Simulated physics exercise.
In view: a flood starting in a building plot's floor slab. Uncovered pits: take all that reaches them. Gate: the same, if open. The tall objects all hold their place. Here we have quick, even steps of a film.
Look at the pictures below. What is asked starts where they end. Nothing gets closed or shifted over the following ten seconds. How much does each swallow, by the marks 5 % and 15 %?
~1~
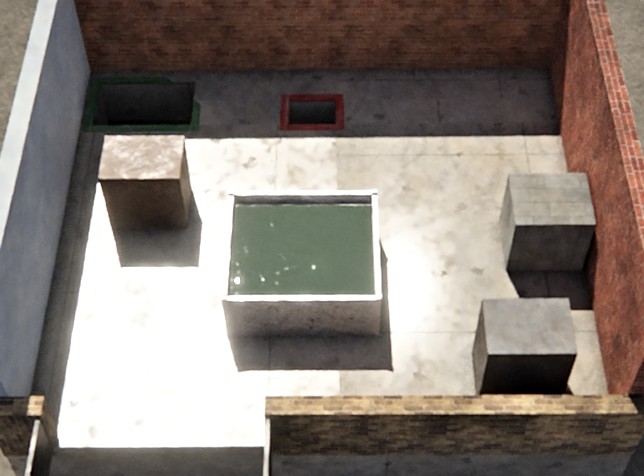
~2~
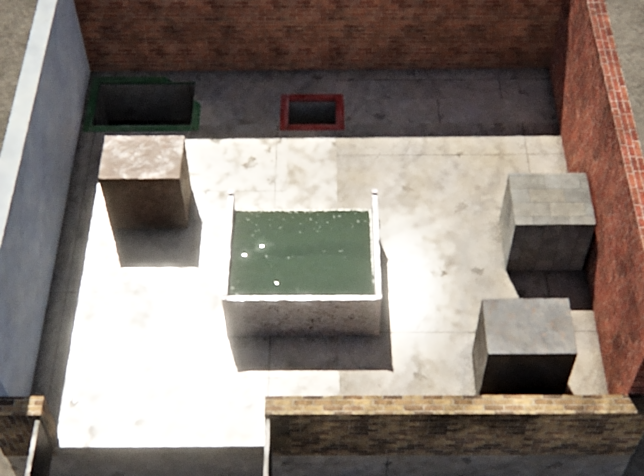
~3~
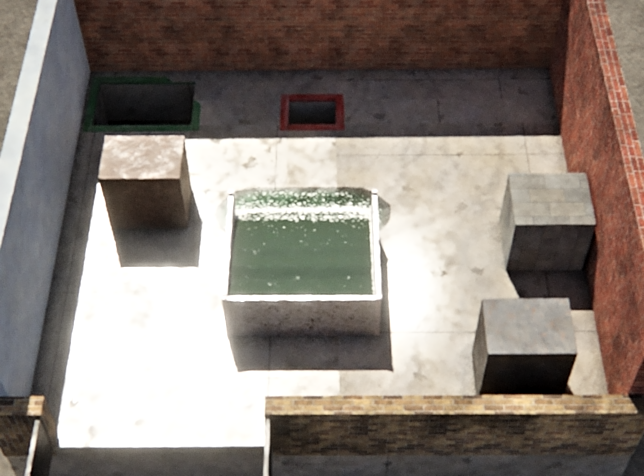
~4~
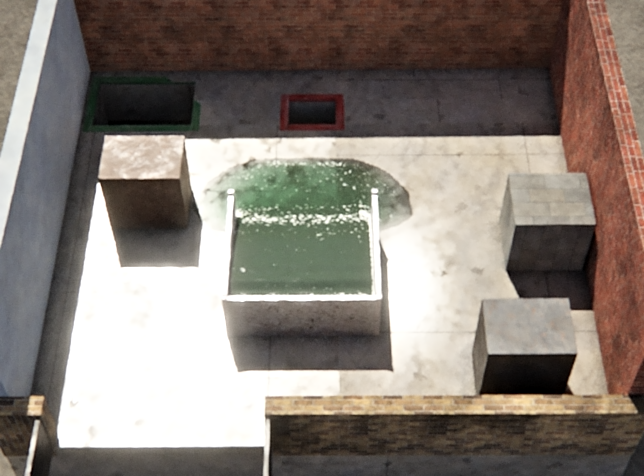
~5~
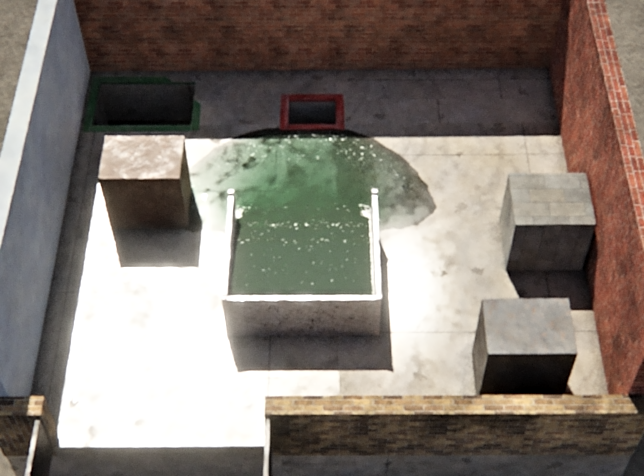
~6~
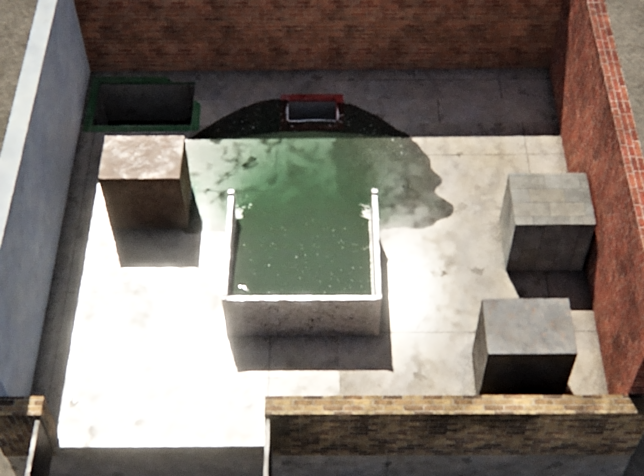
Outcome: The gate ends up with a tiny portion - beneath five per cent; the red pit ends up with a large portion - topping fifteen per cent; the green pit ends up with a large portion - topping fifteen per cent.
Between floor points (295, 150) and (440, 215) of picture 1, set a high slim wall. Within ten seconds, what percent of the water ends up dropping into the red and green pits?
The red pit takes 4 per cent and the green pit 50 per cent.
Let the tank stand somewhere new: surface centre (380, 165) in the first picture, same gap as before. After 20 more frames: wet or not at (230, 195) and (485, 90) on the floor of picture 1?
In the order given, untouched and swamped.
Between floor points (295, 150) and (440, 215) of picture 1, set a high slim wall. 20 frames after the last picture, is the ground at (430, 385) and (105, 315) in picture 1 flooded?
First spot swamped; second spot not reached.
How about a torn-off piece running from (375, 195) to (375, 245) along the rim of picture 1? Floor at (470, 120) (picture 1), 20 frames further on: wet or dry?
At that place: Covered.
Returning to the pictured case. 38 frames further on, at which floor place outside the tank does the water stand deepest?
I'd say near (538, 213).
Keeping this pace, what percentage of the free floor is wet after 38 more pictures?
Estimate: Some 50 in a hundred.
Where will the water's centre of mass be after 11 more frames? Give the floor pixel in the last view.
I'd say around (315, 178).
A moment on, water covers 35 % of the floor; the gate 0 %, the red pit 8 %, the green pit 1 %.
Next, water covers 40 % of the floor; the gate 0 %, the red pit 16 %, the green pit 8 %.
Then, water covers 40 % of the floor; the gate 0 %, the red pit 24 %, the green pit 17 %.
Later, water covers 50 % of the floor; the gate 0 %, the red pit 31 %, the green pit 24 %.
In the end, water covers 60 % of the floor; the gate 0 %, the red pit 35 %, the green pit 28 %.
